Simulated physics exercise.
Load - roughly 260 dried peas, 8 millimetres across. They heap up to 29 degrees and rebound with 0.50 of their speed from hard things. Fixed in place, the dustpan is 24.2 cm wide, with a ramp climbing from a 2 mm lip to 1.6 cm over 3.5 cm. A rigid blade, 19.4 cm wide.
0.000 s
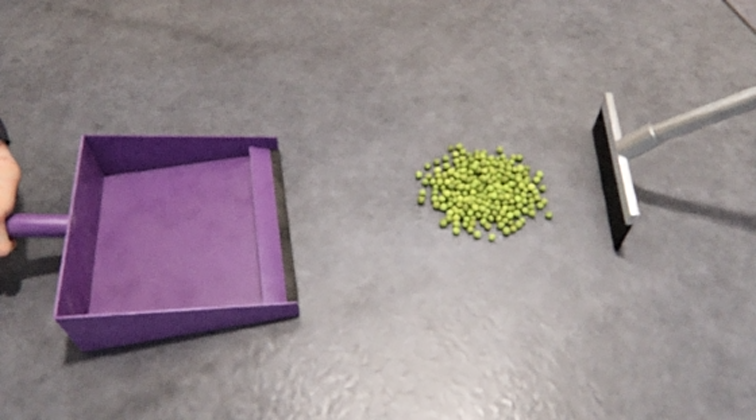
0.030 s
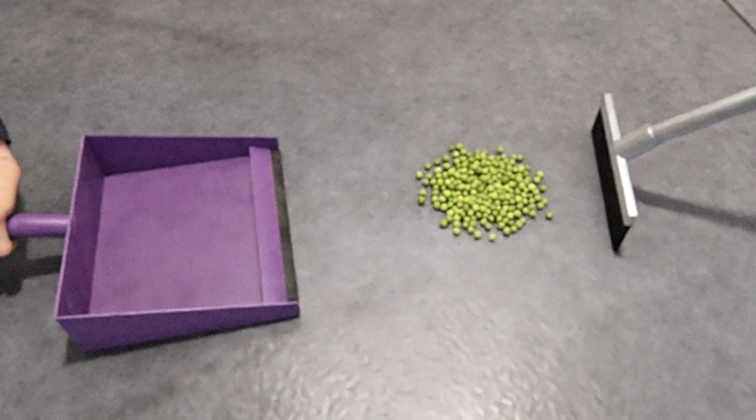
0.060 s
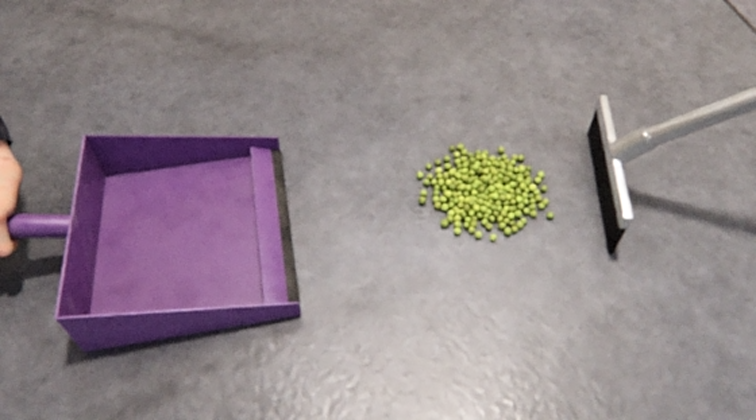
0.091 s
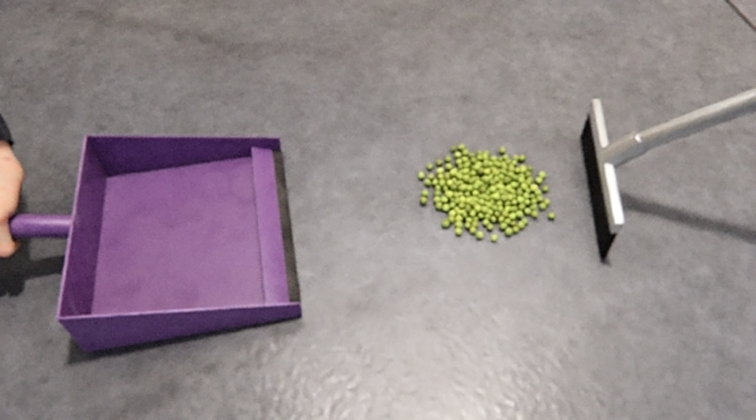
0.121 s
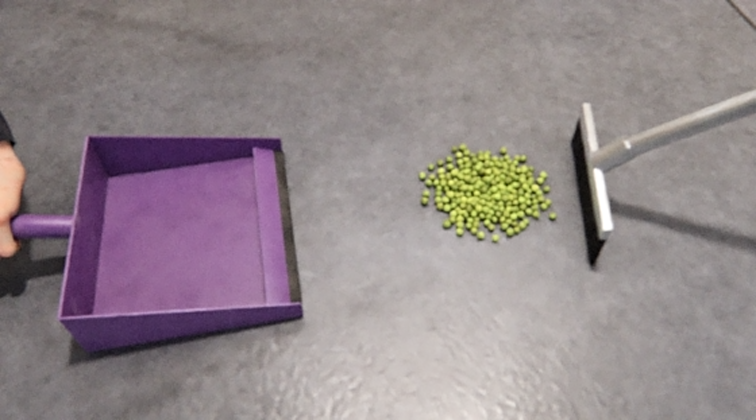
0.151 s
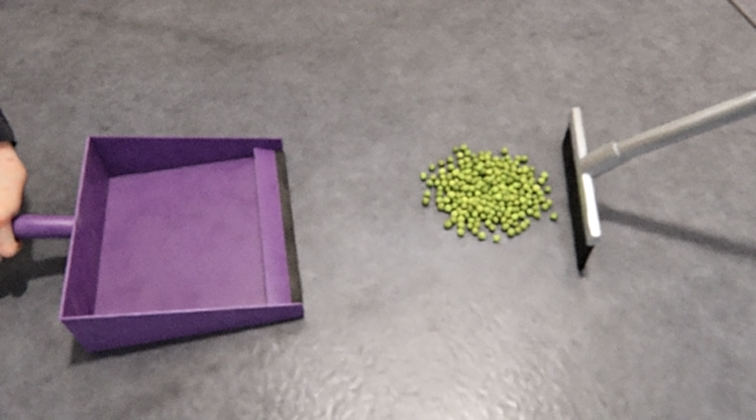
A squeegee-like blade slides a short way left toward green peas beside a hand-held purple dustpan.
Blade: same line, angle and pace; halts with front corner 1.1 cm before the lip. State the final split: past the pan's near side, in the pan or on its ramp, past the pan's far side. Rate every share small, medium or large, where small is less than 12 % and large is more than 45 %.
Ratings - near side: Small; pan: Small; far side: Small.
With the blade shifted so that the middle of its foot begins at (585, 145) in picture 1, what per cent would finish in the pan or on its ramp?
Estimate: Near 5 %.
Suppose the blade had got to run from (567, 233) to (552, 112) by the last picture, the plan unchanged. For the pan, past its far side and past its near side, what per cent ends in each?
Split: Pan = 20, far = 20, near = 0.
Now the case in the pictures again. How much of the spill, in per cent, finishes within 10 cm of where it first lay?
Roughly 40 in a hundred.
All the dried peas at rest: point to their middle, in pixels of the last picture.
Somewhere around (363, 195) in the final frame.
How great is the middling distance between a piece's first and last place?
It comes to some 14 cm.
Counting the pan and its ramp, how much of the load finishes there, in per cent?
It comes to close to 0 percent.
After 0.41 s, middle of the blade 19 cm from the lip; 0 % over the lip, far side 0 %, near side 0 %.
After 0.59 s, middle of the blade 9 cm from the lip; 0 % over the lip, far side 0 %, near side 0 %.
After 0.89 s, middle of the blade 4 cm from the lip; 0 % over the lip, far side 0 %, near side 5 %.
In the end, at 1.5 s, near side 5 %, pan 0 %, far side 0 %, in front of the lip or behind the blade 90 %.
